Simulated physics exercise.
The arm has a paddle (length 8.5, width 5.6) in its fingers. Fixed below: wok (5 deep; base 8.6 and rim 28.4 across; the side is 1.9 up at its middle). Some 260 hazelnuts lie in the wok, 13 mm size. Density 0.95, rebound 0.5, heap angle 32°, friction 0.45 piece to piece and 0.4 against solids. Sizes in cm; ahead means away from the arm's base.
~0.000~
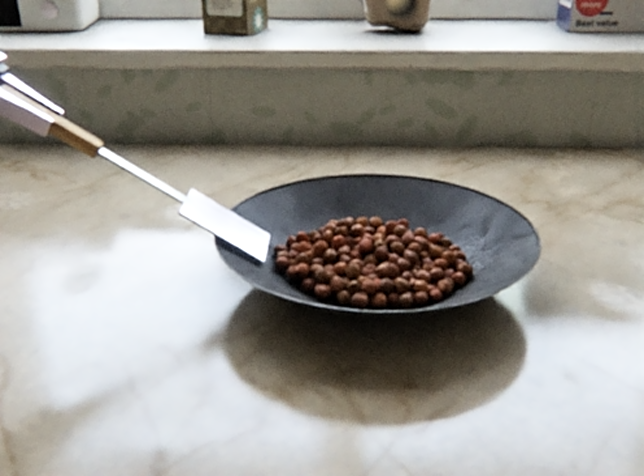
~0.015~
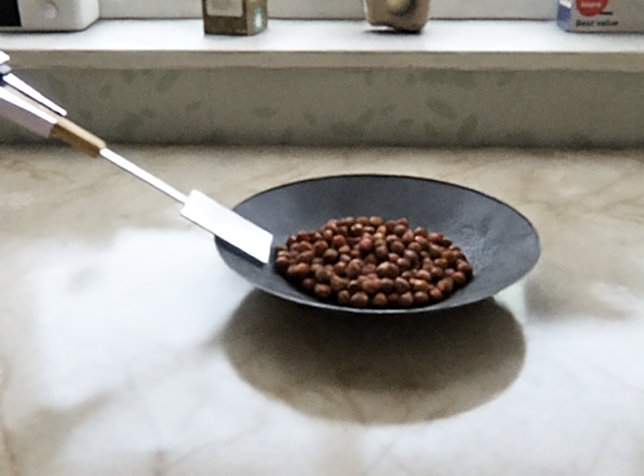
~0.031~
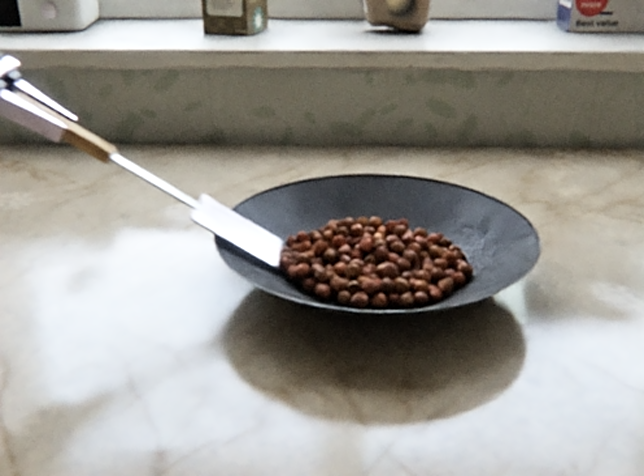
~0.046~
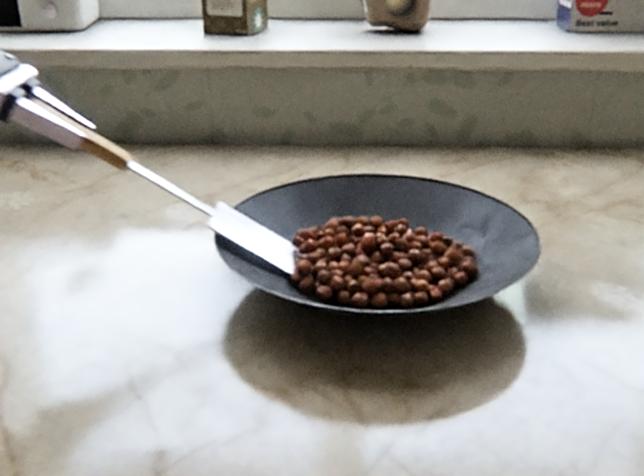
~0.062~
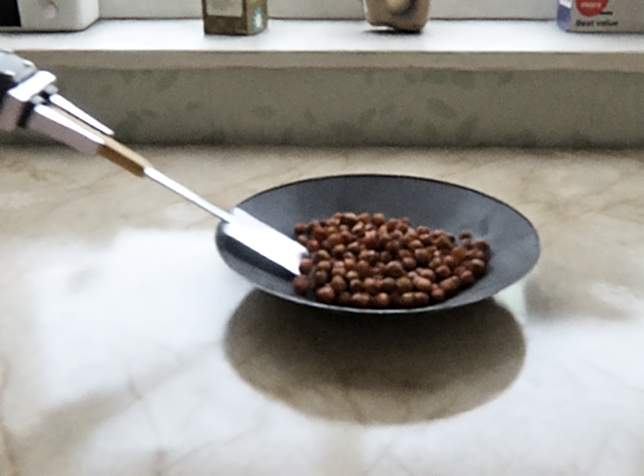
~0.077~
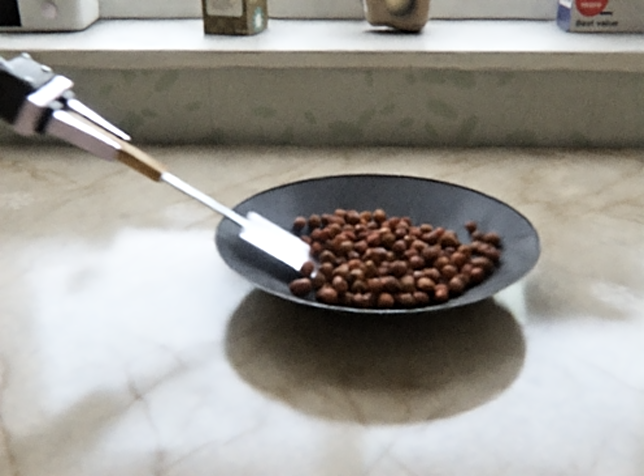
On a pale marbled countertop below a white ledge, seen from slightly above by a still camera, a shallow dark wok holds a low heap of reddish-brown hazelnuts. At the left, a black and silver robotic arm grips a flat, light metal paddle angled down into the wok. The paddle slides slowly down and to the right, pushing into the near-left side of the heap, and the nuts shift and spread rightward.
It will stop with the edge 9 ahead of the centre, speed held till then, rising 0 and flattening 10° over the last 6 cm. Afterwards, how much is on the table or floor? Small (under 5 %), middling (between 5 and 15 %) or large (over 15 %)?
A large share, over 15 %, ends on the table or floor.
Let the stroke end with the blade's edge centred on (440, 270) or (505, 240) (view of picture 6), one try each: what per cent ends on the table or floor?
About 5 and 30 per cent.
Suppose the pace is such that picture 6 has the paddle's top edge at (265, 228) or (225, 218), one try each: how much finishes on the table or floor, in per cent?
Some 30 and 5 per cent.
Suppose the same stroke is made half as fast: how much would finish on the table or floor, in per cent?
Then about 5 per cent.
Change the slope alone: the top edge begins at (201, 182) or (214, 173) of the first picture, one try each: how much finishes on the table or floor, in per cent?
Some 20 and 25 per cent.
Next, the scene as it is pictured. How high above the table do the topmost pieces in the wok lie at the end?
Roughly 6.0 cm.
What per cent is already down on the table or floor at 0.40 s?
About 20 per cent.
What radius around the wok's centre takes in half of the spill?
Roughly 28 cm.
After 0.13 s, sloping 33°, highest piece 6 above the table; 256 in the wok.
After 0.17 s, sloping 30°, highest piece 6 above the table; 255 in the wok, 1 on the blade or in flight.
After 0.40 s, sloping 23°, highest piece 6 above the table; 202 in the wok, 48 on the table or floor, 6 on the blade or in flight.
After 1.45 s, sloping 23°, highest piece 5 above the table; 202 in the wok, 54 on the table or floor.
At rest, 202 in the wok, 54 on the table or floor. That is 21 % on the table or floor.
